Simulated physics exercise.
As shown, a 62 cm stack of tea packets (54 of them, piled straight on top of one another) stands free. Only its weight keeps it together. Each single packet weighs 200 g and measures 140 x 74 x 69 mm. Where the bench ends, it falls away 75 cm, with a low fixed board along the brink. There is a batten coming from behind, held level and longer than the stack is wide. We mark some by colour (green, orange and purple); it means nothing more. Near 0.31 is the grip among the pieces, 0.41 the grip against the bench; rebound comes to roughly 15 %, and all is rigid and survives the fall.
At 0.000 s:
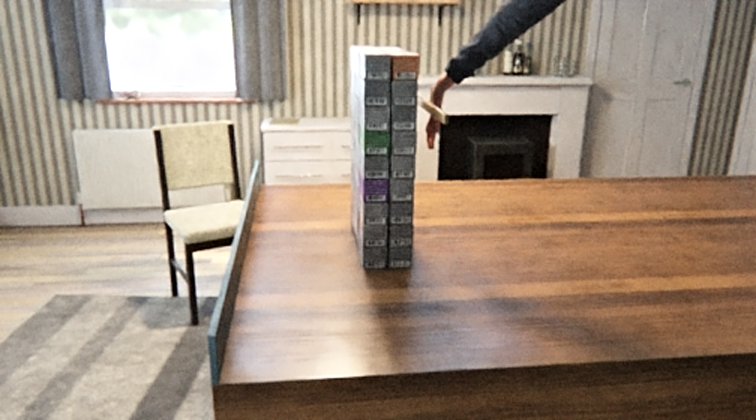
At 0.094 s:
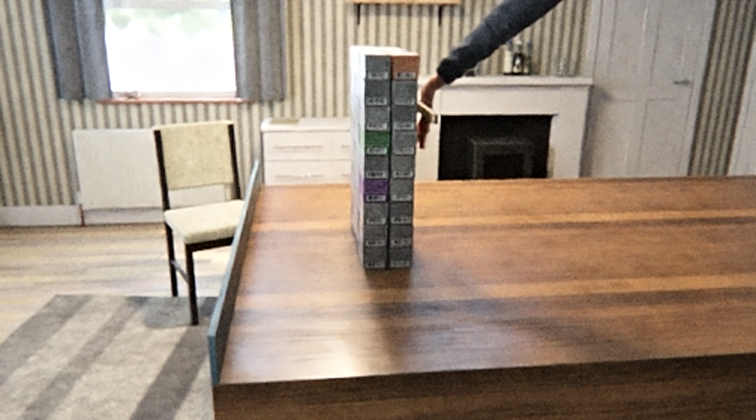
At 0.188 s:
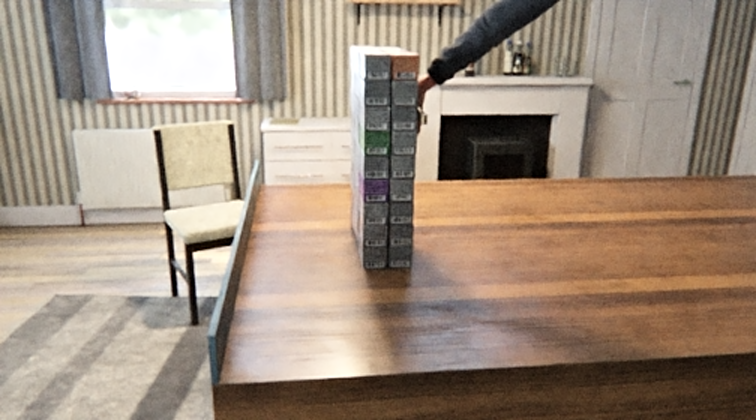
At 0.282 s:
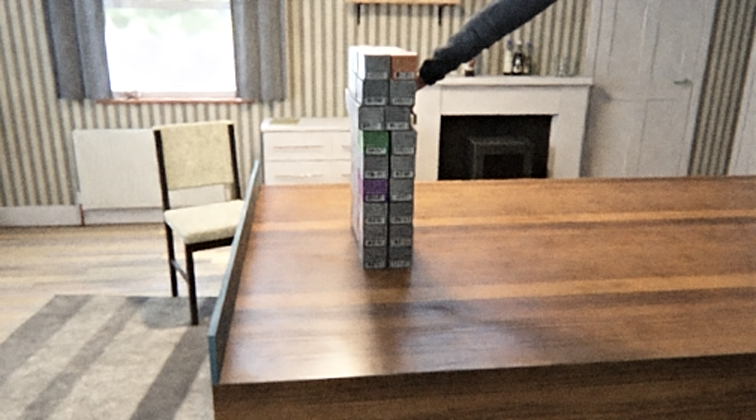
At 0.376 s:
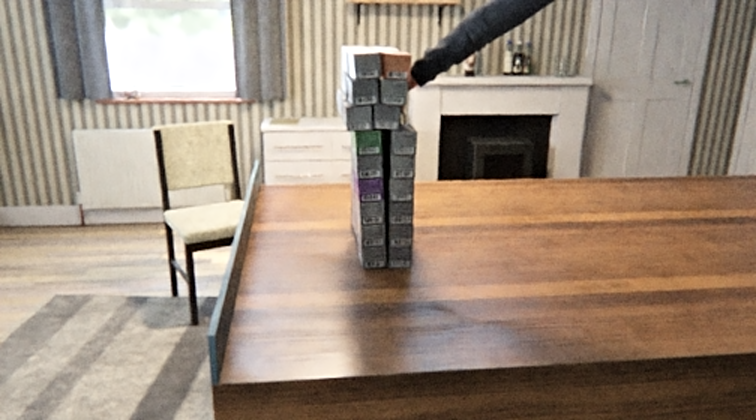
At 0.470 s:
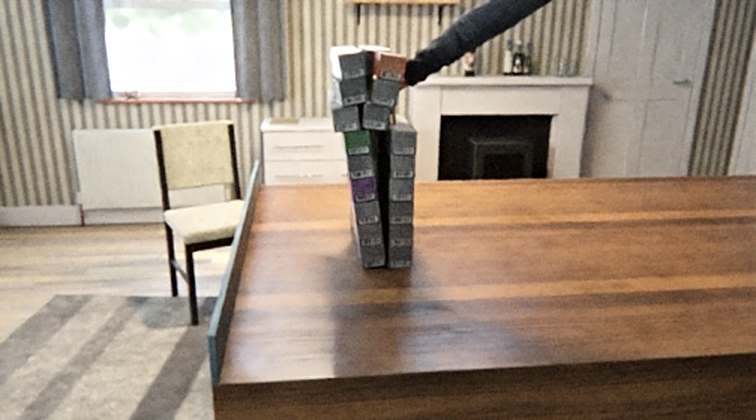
We see a dark-sleeved arm bring a light batten leftward to a tall stack of boxes on a wooden bench, then push against its upper part, shifting the top boxes left before the left column tilts and a gap opens.
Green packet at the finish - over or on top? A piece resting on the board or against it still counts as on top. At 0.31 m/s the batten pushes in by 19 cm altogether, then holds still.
Over.
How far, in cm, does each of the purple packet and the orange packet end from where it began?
Result: Purple at 34 cm, orange at 60 cm.
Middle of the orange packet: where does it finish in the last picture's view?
I'd say its middle settles close to (456, 231).
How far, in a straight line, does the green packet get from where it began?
Start and end are some 144 cm apart.
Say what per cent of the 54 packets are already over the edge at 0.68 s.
By that time it is 0 percent.
Around 0.68 s, none of the 54 packets over the edge, 38 disturbed; green packet tipped 26°, 21 mm lower; orange packet tipped 36°, 44 mm lower.
Around 0.92 s, none of the 54 packets over the edge, 38 disturbed; green packet on its side; orange packet on its side.
Around 1.36 s, 11 of the 54 packets over the edge; green packet on its side; orange packet on its side.
Finally (2.1 s), 12 of the 54 packets over the edge; green packet on its side; orange packet on its side; purple packet on its side. Seen by the last camera, middles, orange packet near (456, 231).
